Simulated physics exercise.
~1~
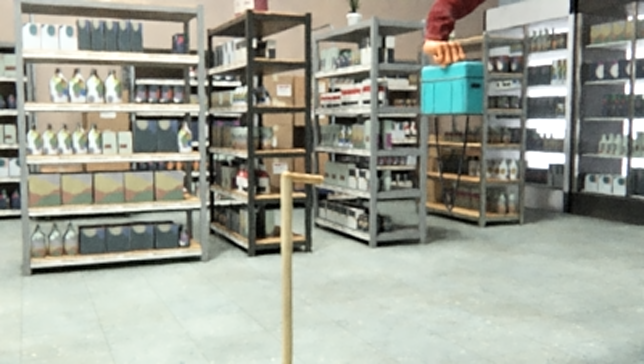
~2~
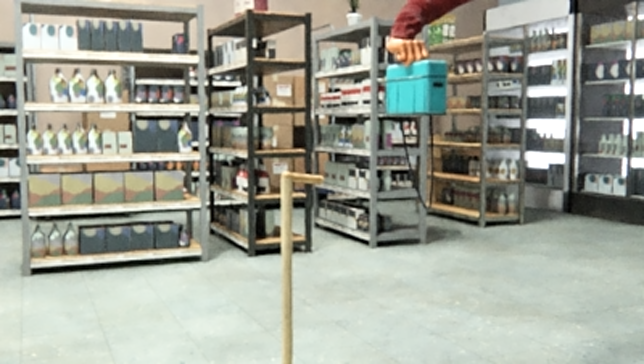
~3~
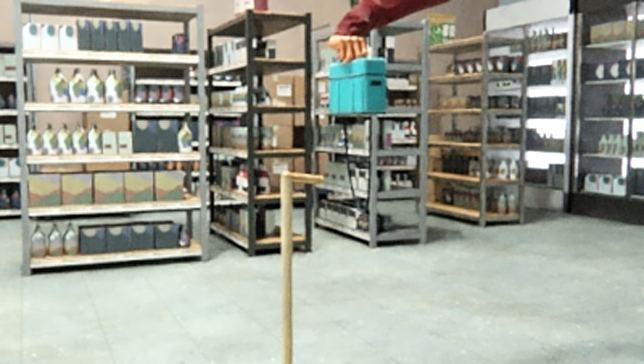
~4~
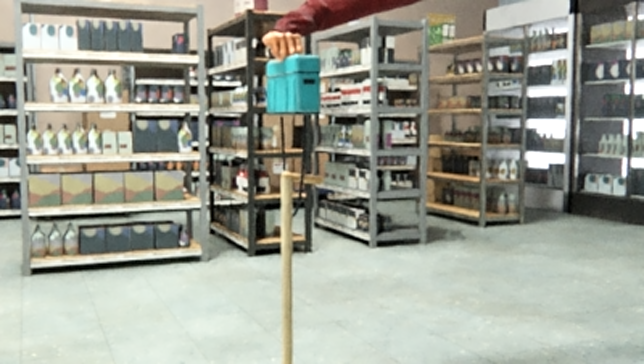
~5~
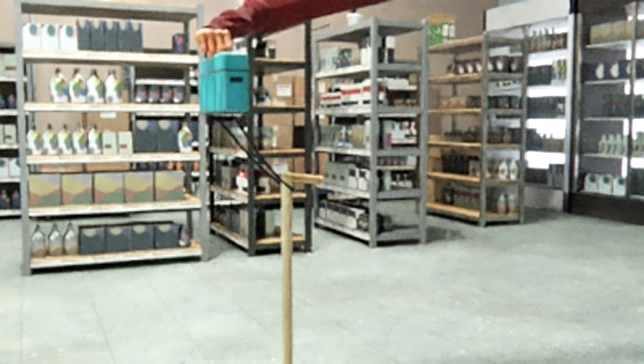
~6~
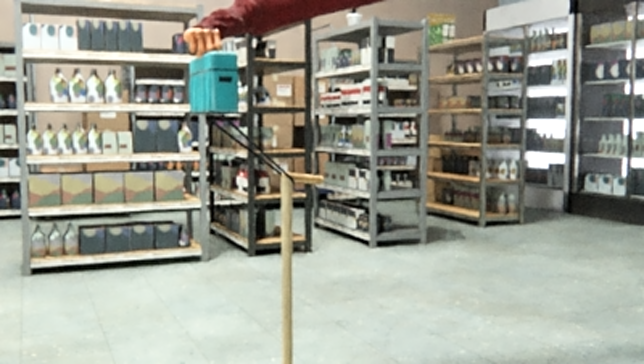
In a shop with stocked shelves, a hand carries a turquoise case left past a wooden post, its trailing cord catching and pulling taut.
